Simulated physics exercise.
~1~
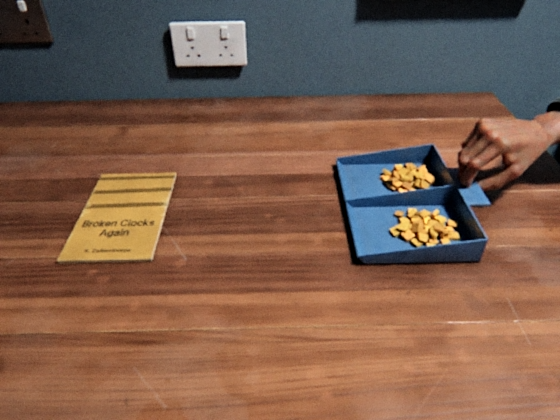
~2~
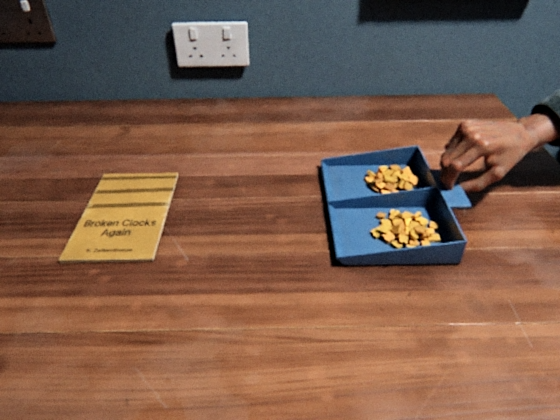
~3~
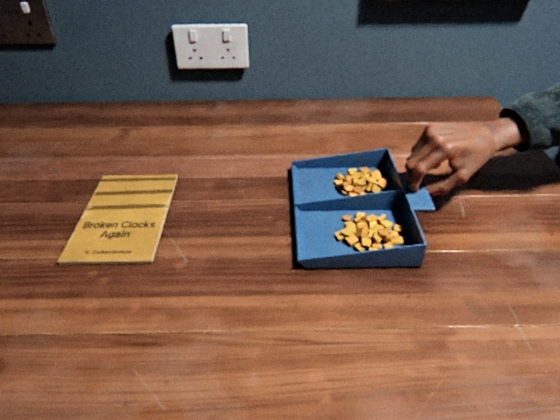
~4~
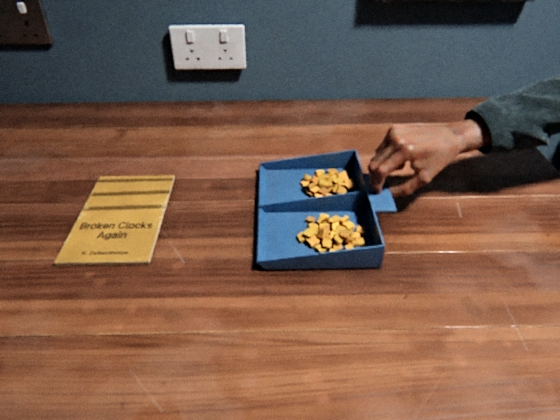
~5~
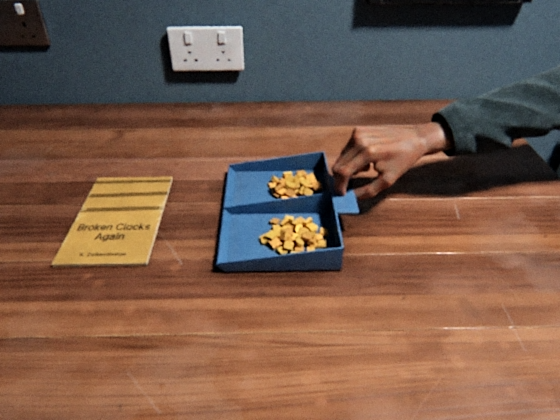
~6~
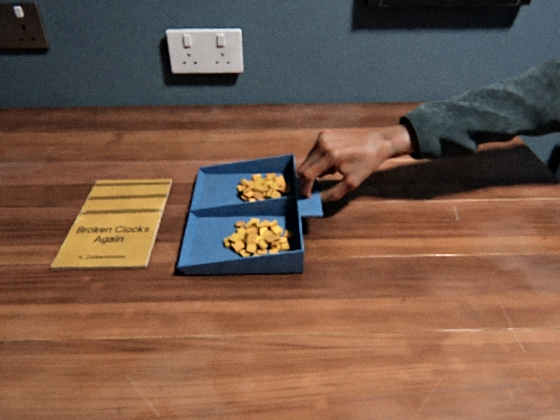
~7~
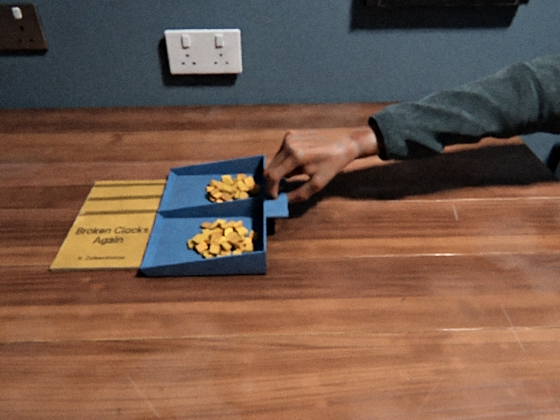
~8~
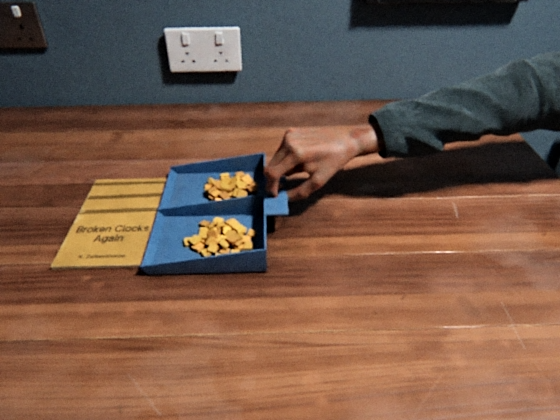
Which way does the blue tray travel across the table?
The blue tray travels to the left, towards the thin yellow book.
